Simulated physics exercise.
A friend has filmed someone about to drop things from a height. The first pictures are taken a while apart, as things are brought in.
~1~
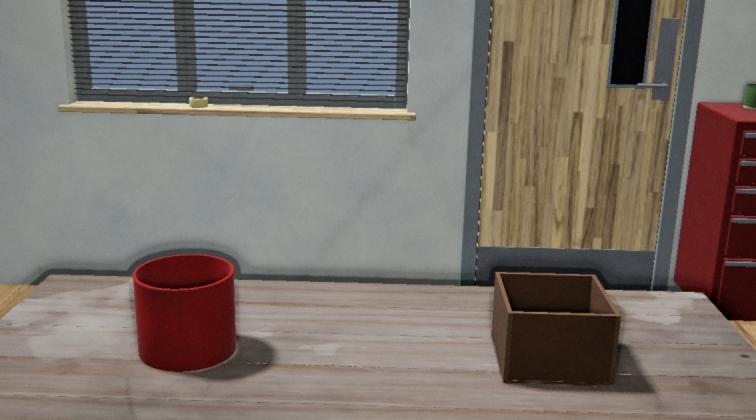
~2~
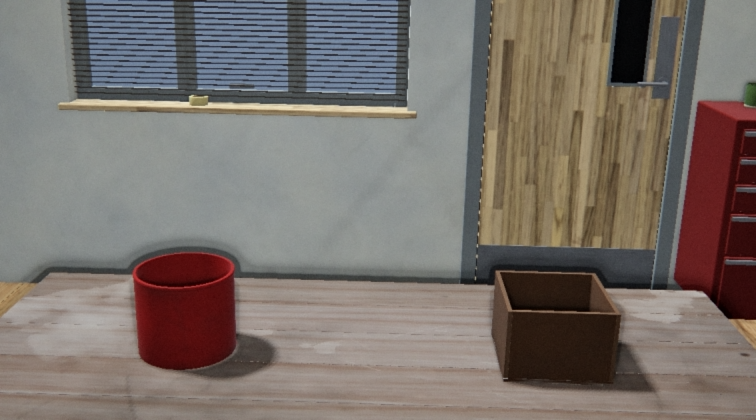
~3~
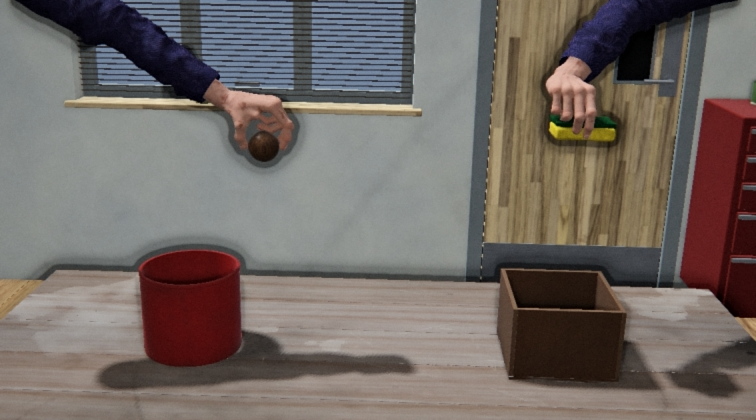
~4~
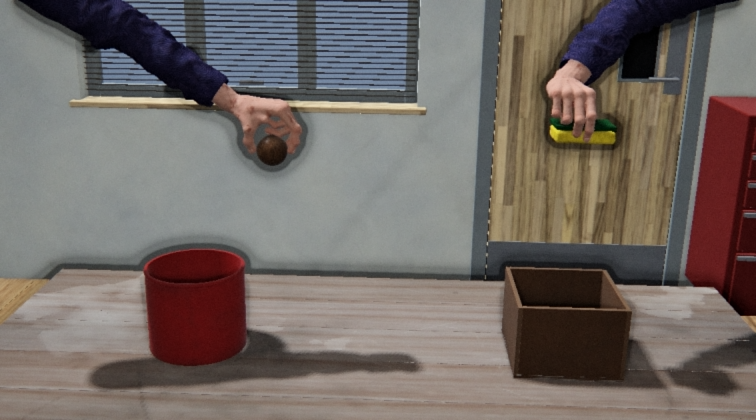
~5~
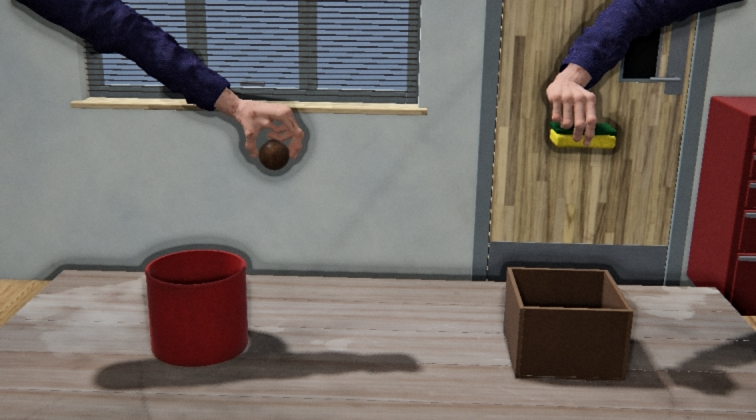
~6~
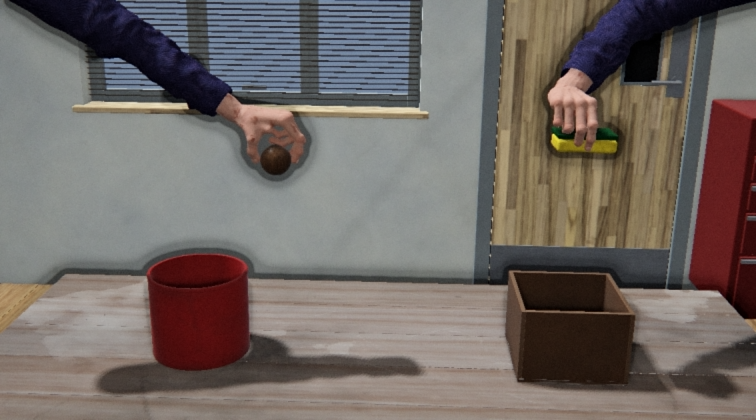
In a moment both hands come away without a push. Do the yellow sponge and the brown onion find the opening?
In the end the yellow sponge is caught; the brown onion falls beside it.
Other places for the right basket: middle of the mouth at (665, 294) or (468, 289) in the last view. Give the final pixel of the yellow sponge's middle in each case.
About (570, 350) and (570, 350).
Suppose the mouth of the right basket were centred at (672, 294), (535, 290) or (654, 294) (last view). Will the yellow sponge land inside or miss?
The yellow sponge lands outside; is caught; lands outside.
Then, 0.16 s after the last picture, yellow sponge moved about its own width near (580, 178); brown onion moved about its own width near (277, 196).
Then, 0.26 s after the last picture, yellow sponge falling near (573, 262); brown onion falling near (279, 279).
At rest, the yellow sponge drops into the container, near (565, 347); the brown onion ends up outside, near (280, 338).
